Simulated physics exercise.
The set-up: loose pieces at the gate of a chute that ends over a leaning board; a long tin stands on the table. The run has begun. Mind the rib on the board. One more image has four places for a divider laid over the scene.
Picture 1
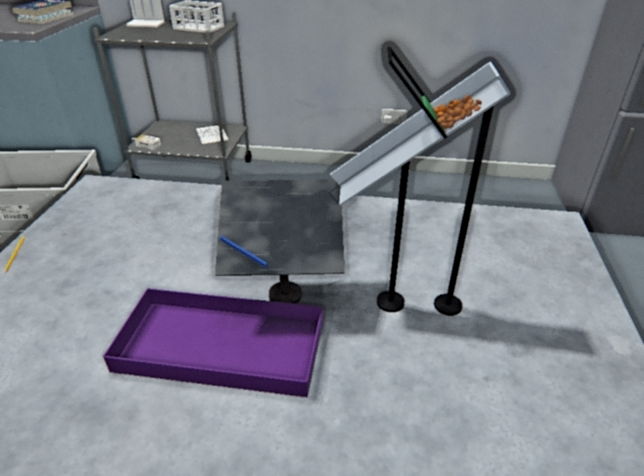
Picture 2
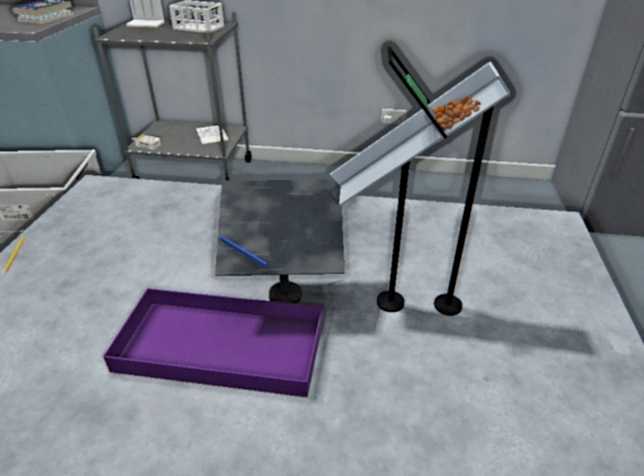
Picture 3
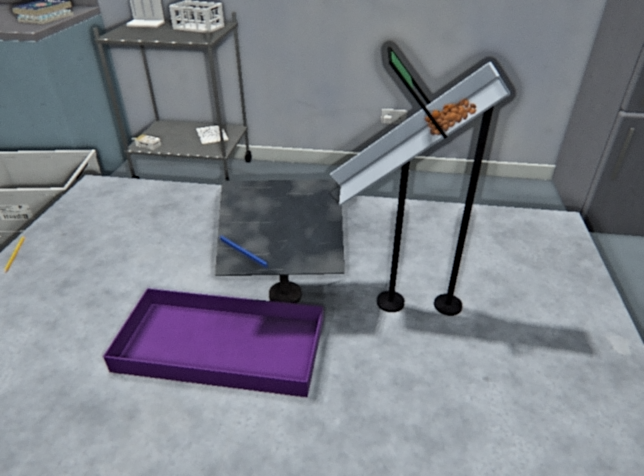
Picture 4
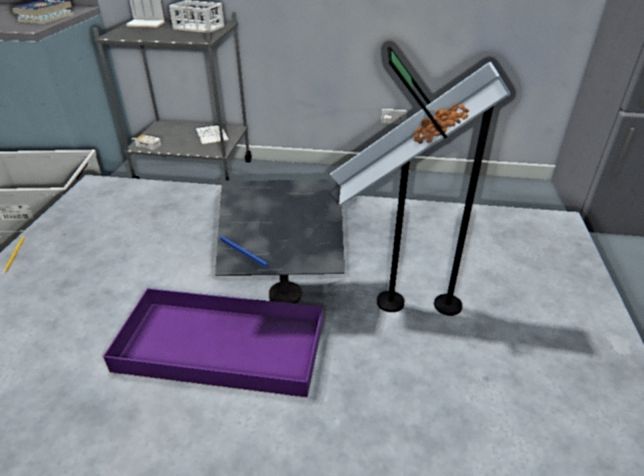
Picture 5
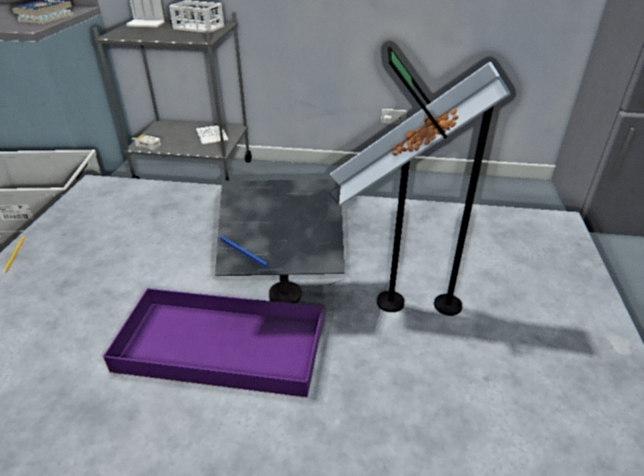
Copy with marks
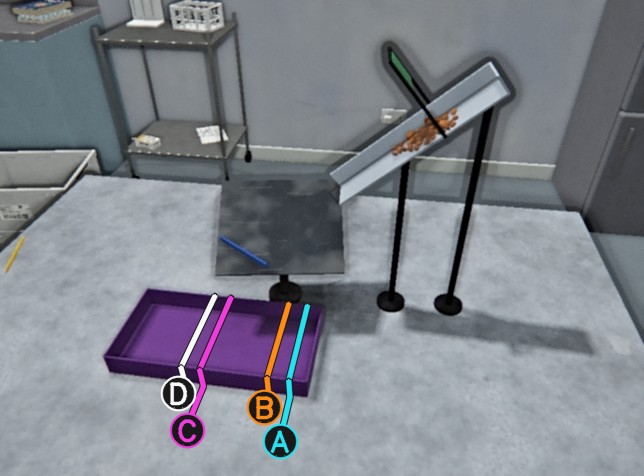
Small brown pieces begin sliding down a sloped metal chute after a green gate lifts.
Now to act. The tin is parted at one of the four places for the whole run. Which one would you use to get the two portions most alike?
The answer is line B.
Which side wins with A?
Left.
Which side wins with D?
Right.
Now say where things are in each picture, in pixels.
In the first frame, load behind the gate near (452, 117), bits of cat kibble; lip of the chute near (341, 196), sloping fairly steeply.
In the second frame, middle of the board near (281, 225), tilted fairly steeply; middle of its low edge near (280, 274); of its high edge near (281, 180).
In the third frame, front corners of the tin near (103, 356) and (306, 382), empty; front of the load near (433, 131).
In the fourth frame, middle of the load near (440, 126); its front near (416, 137), close to a quarter of the way to the lip; rib from (220, 236) to (266, 264).
In the fifth frame, middle of the load near (427, 135); its front near (394, 154), close to a third of the way to the lip.
On the marked copy, line A crosses the front rim at (289, 379); line B crosses the front rim at (267, 377); line C crosses the front rim at (199, 368); line D crosses the front rim at (181, 366).
For line A, of what is caught, all but a few on the left of the divider, a small share on the right.
For line B, of what is caught, close to two thirds on the left of the divider, close to a third on the right.
For line C, of what is caught, none at all on the left of the divider, the whole lot on the right.
For line D, of what is caught, none at all on the left of the divider, the whole lot on the right.
